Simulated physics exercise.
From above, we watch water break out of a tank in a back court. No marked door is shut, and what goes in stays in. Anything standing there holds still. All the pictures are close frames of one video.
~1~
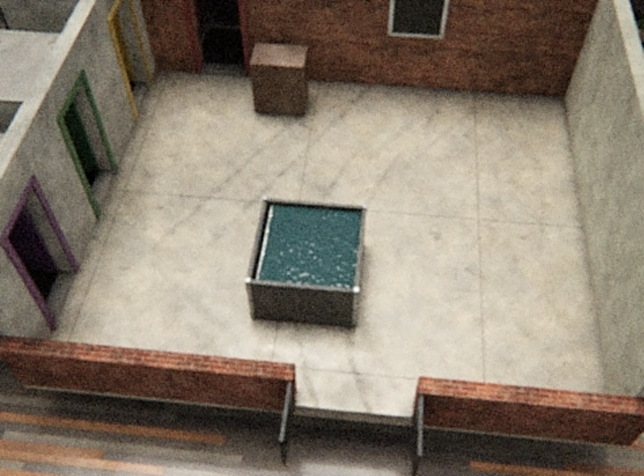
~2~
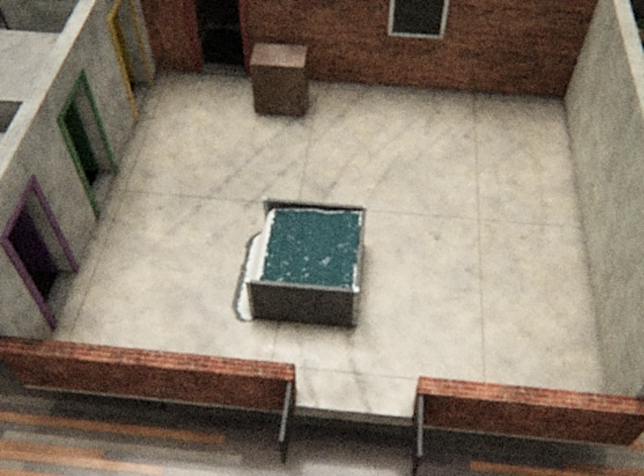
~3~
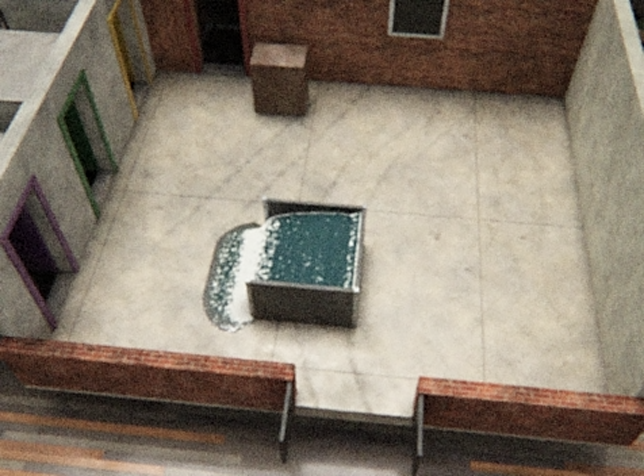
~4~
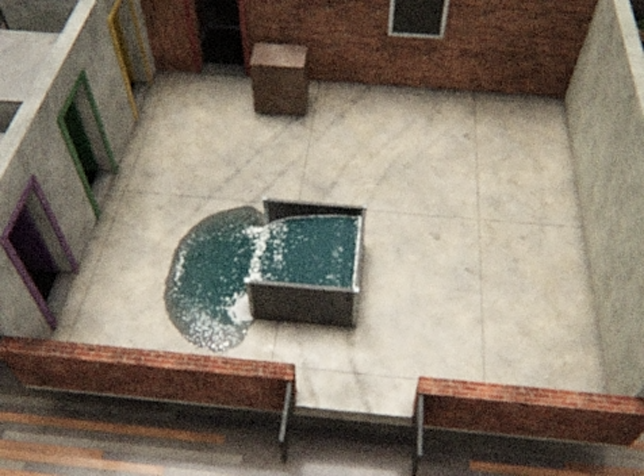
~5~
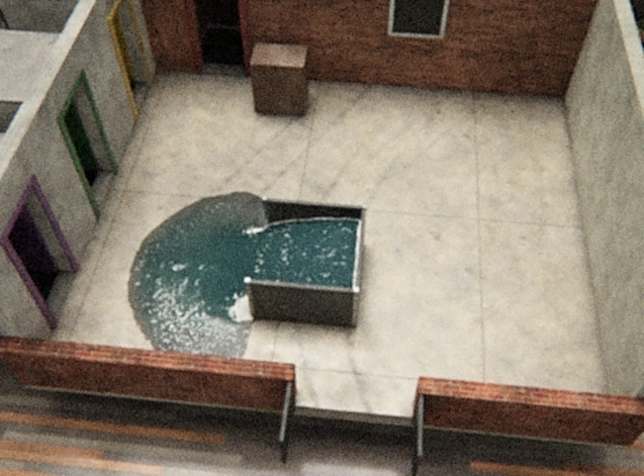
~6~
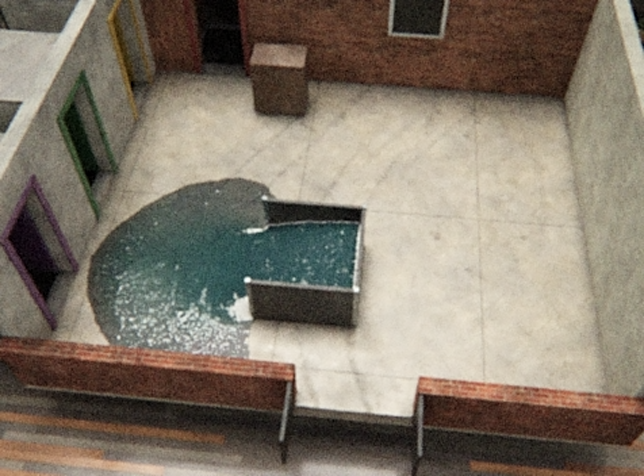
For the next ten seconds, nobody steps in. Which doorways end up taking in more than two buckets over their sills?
The red door takes in more than two, the green door takes in more than two, the purple door takes in more than two, the yellow door takes in two or fewer.
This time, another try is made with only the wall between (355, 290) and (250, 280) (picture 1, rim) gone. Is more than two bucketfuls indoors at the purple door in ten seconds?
Check on purple - it gets too much.
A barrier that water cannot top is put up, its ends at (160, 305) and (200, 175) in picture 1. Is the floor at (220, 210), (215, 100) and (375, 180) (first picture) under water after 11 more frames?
Taking the points in turn, they are inundated, inundated and high and dry.
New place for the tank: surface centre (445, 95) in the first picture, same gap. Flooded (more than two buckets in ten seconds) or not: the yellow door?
Briefly, the yellow door crosses the line.
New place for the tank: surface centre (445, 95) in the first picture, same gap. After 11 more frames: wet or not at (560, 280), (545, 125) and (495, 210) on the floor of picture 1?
Points in order: Not reached; not reached; not reached.
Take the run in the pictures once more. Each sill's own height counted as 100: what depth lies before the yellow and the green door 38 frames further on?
About 80 and 40 %.
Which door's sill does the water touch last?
I'd go with the red-painted one.
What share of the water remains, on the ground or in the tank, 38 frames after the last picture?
Near 76 percent, give or take.
A moment on, water covers 25 % of the floor; the red door not reached, the green door under two buckets in, the purple door over two buckets in, the yellow door not reached.
Next, water covers 25 % of the floor; the red door not reached, the green door over two buckets in, the purple door far over two buckets in, the yellow door wet at the sill, nothing in.
Then, water covers 30 % of the floor; the red door under two buckets in, the green door over two buckets in, the purple door far over two buckets in, the yellow door wet at the sill, nothing in.
Later, water covers 50 % of the floor; the red door over two buckets in, the green door over two buckets in, the purple door far over two buckets in, the yellow door under two buckets in.
In the end, water covers 80 % of the floor; the red door over two buckets in, the green door over two buckets in, the purple door far over two buckets in, the yellow door under two buckets in.
